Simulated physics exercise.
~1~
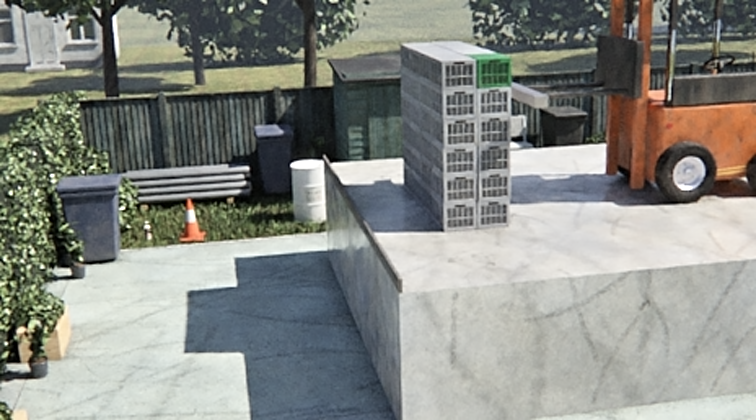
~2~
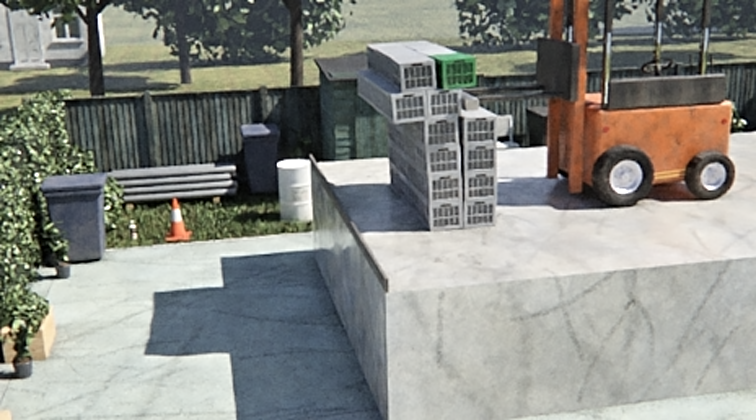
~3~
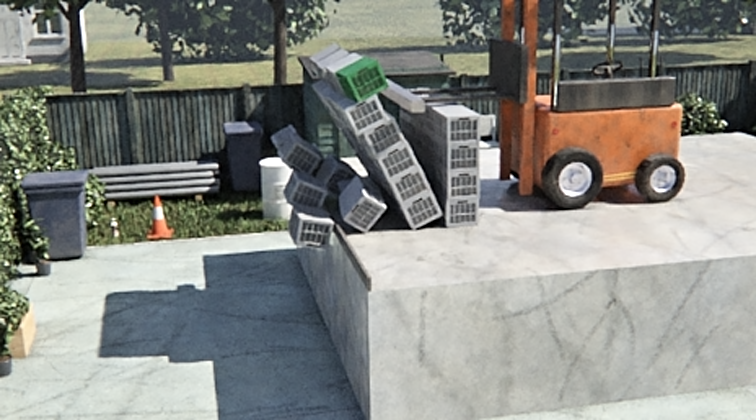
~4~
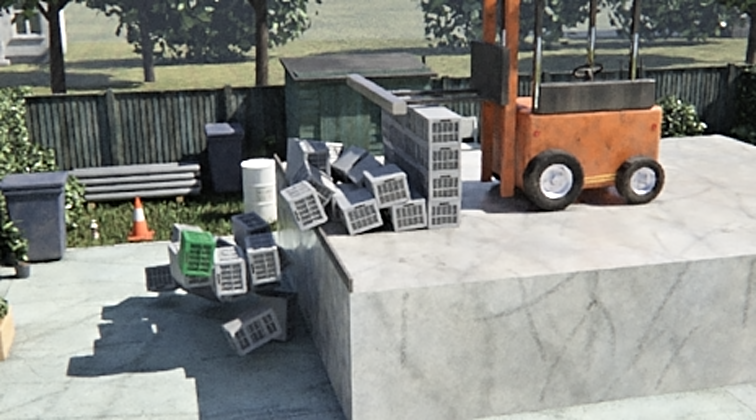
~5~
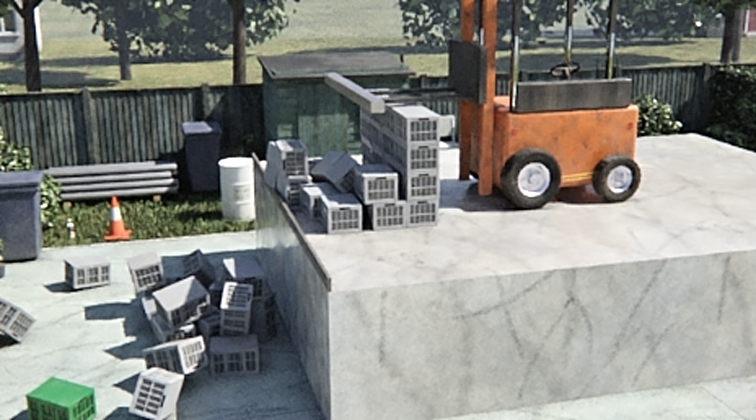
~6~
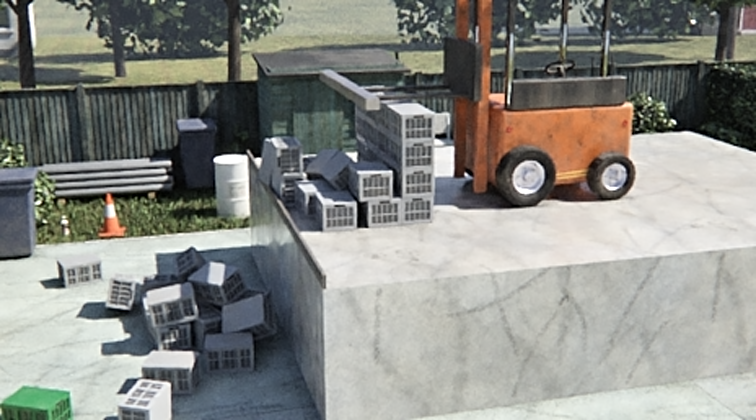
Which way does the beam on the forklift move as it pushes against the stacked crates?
The beam moves to the left, pushing the upper crates toward the edge of the platform.
